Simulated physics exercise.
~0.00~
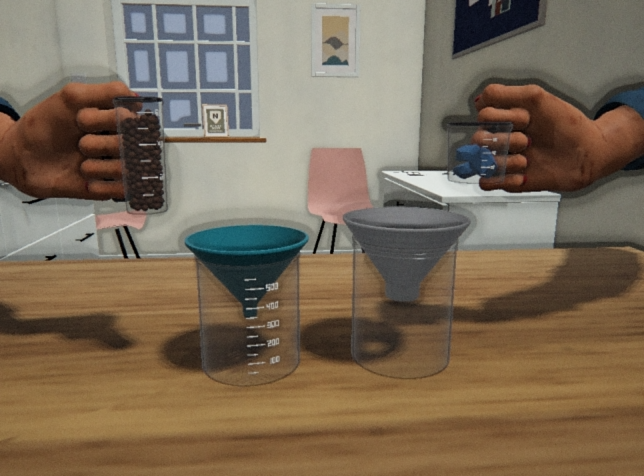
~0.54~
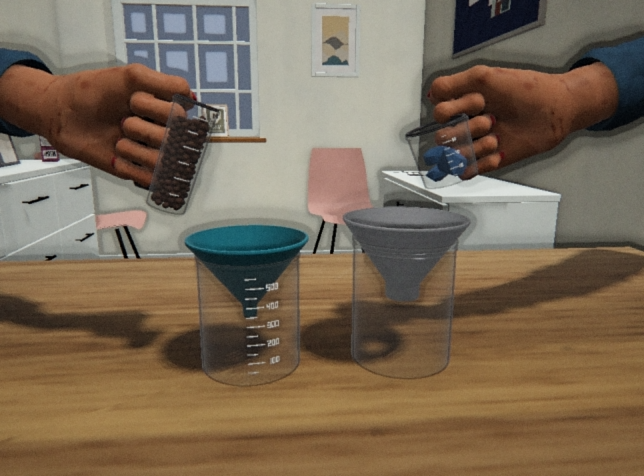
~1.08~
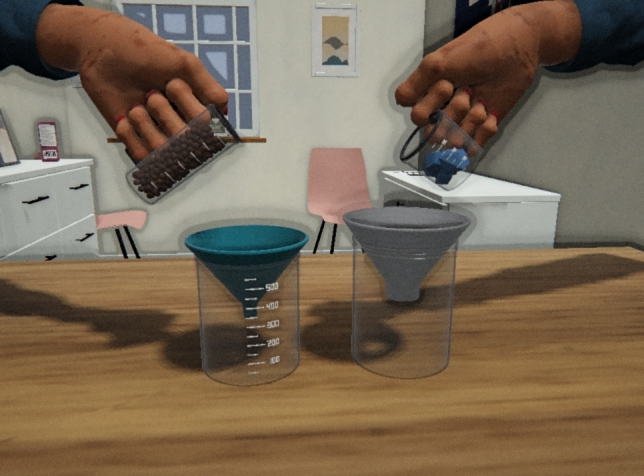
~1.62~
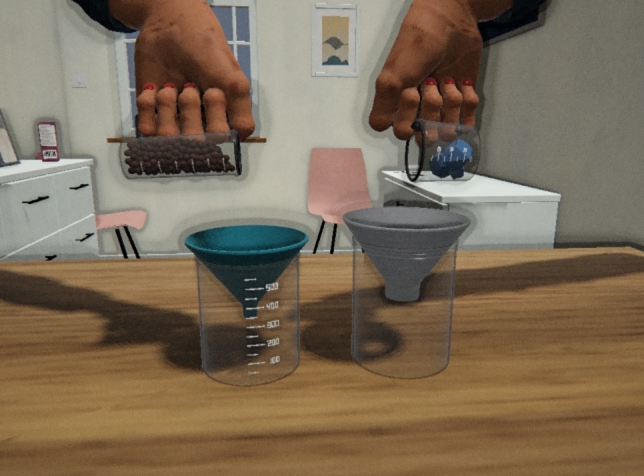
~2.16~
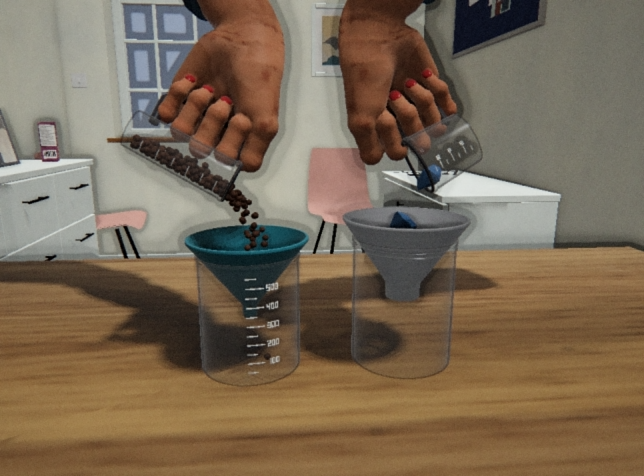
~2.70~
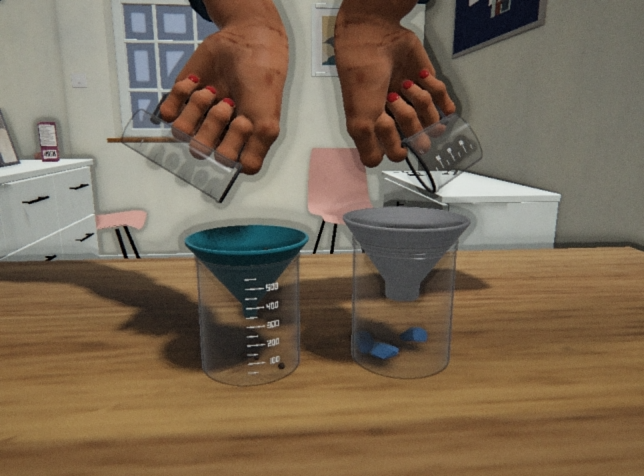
The clip opens with two hands holding clear cups above a wooden table, small dark brown pieces in the left cup and a few blue pieces in the right. Below, a teal funnel and a gray funnel sit in transparent jars. The hands move inward and tilt the cups onto their sides, with everything still inside. They tip further, and the brown pieces stream into the teal funnel while the blue ones drop into the gray one. Finally, both cups are empty, the blue pieces rest in the right jar, and nearly all the brown ones stay jammed in the left funnel, very few having reached its jar.
